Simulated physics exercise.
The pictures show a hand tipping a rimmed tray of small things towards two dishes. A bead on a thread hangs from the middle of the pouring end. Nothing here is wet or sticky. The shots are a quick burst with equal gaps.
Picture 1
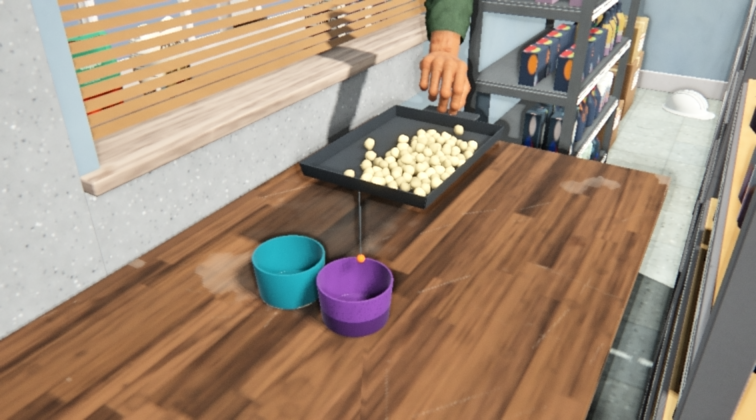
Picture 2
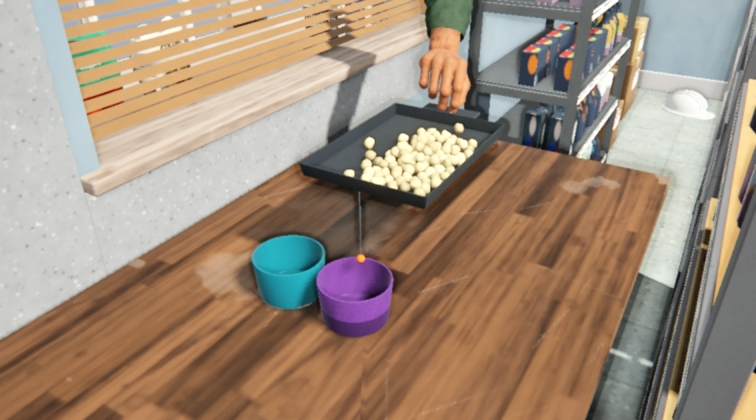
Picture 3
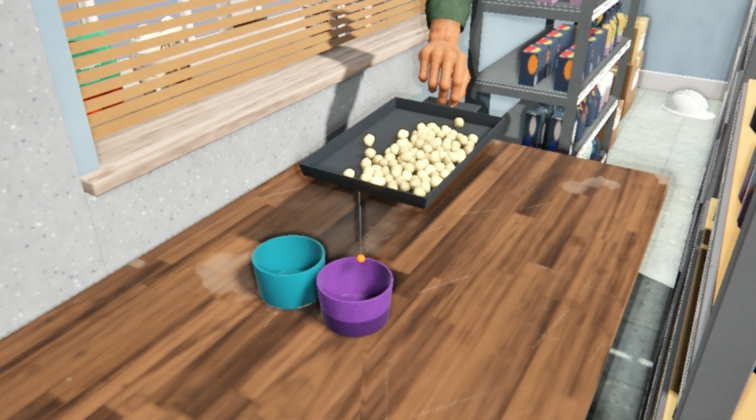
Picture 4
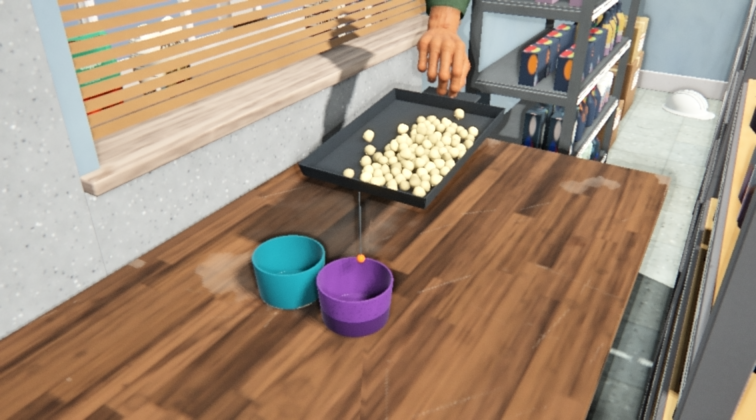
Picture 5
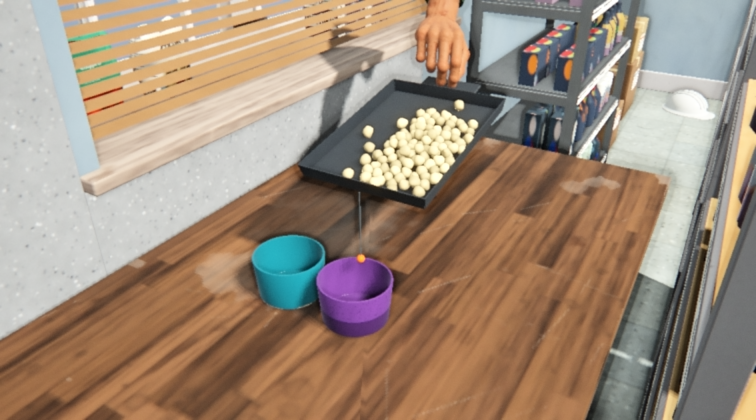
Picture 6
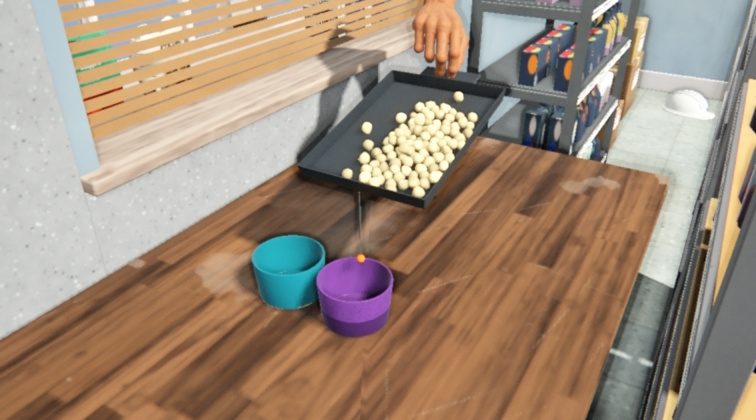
In a room with slatted blinds and metal shelving, a wooden counter is seen from above at an angle by a still camera. A hand holds the far end of a black rimmed tray of pale round nuts, with a teal dish and a purple dish in front and an orange bead hanging near the purple one. The hand slowly raises the tray's far end, tilting it slightly, while the nuts barely shift.
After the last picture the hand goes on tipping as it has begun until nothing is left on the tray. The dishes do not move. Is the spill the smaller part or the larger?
They take less than half between them.
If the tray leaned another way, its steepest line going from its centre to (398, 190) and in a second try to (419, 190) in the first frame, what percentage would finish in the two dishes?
About 20 and 10 per cent.
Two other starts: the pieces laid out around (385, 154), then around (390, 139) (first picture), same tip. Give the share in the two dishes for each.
In turn 30 and 30 in a hundred.
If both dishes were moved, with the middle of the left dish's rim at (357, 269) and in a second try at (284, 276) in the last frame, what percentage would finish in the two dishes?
In turn 10 and 80 in a hundred.
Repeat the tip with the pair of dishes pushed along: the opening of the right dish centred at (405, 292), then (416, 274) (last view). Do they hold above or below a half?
In turn: Not half; less than half.
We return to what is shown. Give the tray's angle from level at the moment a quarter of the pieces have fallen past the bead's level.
Roughly 110°.
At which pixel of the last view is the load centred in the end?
Around (326, 346).
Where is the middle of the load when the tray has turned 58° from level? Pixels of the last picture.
Around (379, 154).
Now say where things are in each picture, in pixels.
In the first frame, corners of the pouring end at (303, 162) and (425, 195), level; middle of the load at (426, 162), macadamia nuts; left dish at (267, 288); right dish at (334, 315); bead on its thread at (361, 259).
In the second frame, corners of the pouring end at (303, 162) and (425, 195), level; middle of the load at (426, 161).
In the third frame, corners of the pouring end at (303, 163) and (425, 196), tipped barely, level across its low end; middle of the load at (426, 159).
In the fourth frame, corners of the pouring end at (302, 163) and (424, 196), tipped a little, level across its low end; middle of the load at (426, 155).
In the fifth frame, corners of the pouring end at (301, 164) and (424, 196), tipped a little, level across its low end; middle of the load at (426, 151).
In the sixth frame, corners of the pouring end at (301, 164) and (423, 197), tipped a little, level across its low end; middle of the load at (425, 147); left dish at (267, 288); right dish at (334, 315).
Soon, tray tipped steeply; nearly all on the tray; a stray few outside both; a small part in the air.
A while on, tray tipped right over; nearly all on the tray; a stray few in the right dish; a small part outside both.
Towards the end, tray tipped past a quarter turn; about a quarter in the right dish; a small part in the left dish; most outside both.
Finally, tray tipped past a quarter turn; about a quarter in the right dish; a small part in the left dish; most outside both.
